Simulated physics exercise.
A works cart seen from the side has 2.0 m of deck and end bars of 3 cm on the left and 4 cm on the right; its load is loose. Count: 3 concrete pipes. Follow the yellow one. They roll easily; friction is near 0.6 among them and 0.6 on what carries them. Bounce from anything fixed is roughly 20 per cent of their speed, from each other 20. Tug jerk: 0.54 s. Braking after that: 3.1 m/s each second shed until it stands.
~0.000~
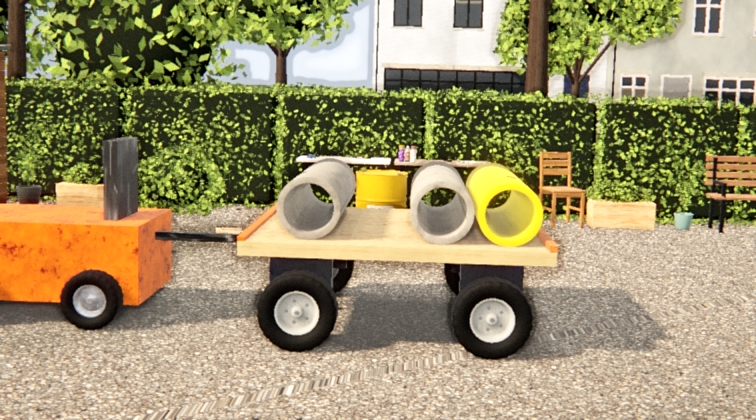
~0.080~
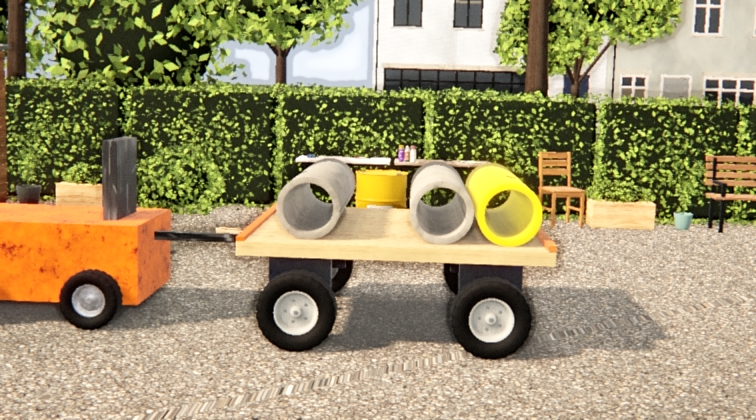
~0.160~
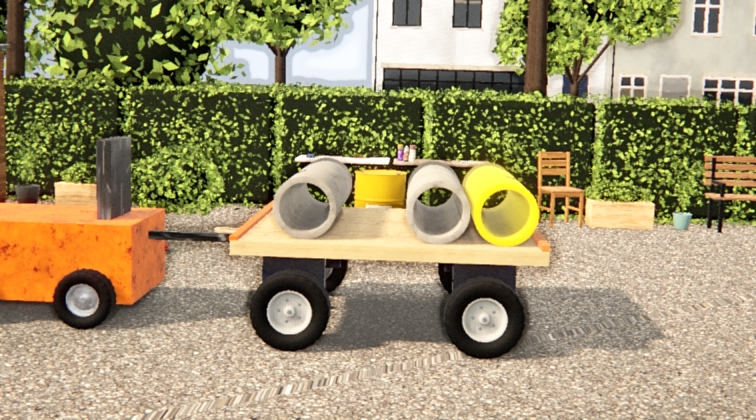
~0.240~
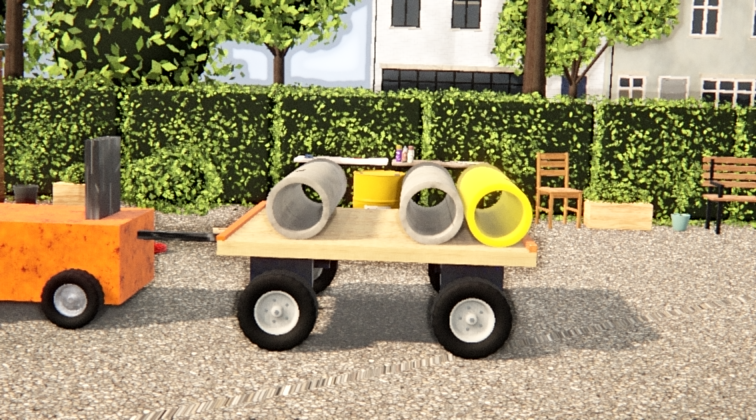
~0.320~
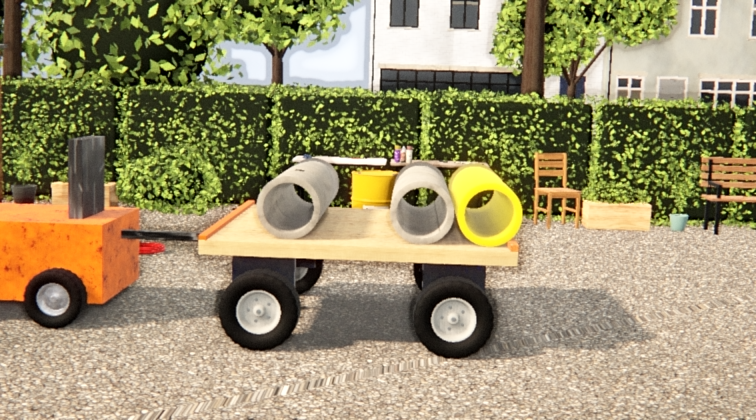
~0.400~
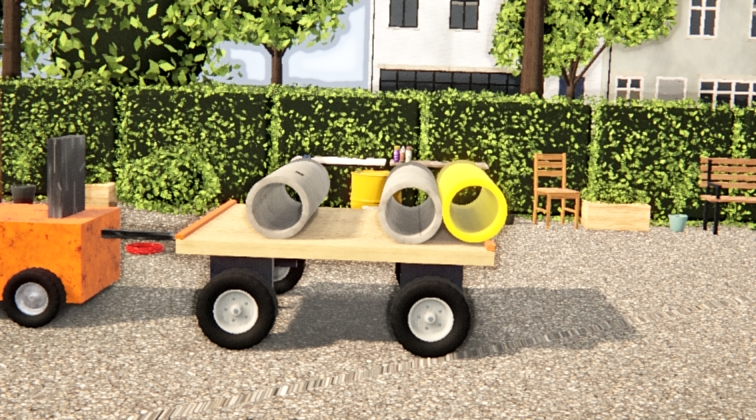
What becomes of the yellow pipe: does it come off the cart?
The yellow pipe falls off.
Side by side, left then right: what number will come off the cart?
0 left, 1 right.
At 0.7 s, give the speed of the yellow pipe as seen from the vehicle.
Estimate: Some 1.5 m/s.
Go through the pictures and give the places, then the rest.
Yellow at (510, 215); left bar at (241, 239); cart at rest; 3 of the 3 make up the bottom layer on the deck, in the first picture.
Yellow at (510, 215); left bar at (240, 239); cart moving left at 0.2 m/s, in the second picture.
Yellow at (506, 215); left bar at (233, 239); cart moving left at 0.7 m/s, in the third picture.
Yellow at (500, 215); left bar at (221, 239); cart moving left at 1.1 m/s, in the fourth picture.
Yellow at (490, 215); left bar at (202, 238); cart moving left at 1.5 m/s, in the fifth picture.
Yellow at (475, 210); left bar at (179, 237); cart moving left at 2.0 m/s, in the sixth picture.
After 0.7 s, yellow is over the right bar and falling; 1 of 3 is off.
After 0.9 s, yellow is over the right bar and falling; 1 of 3 is off.
At rest (5.2 s), yellow is over the right bar and down; 1 of 3 is off.
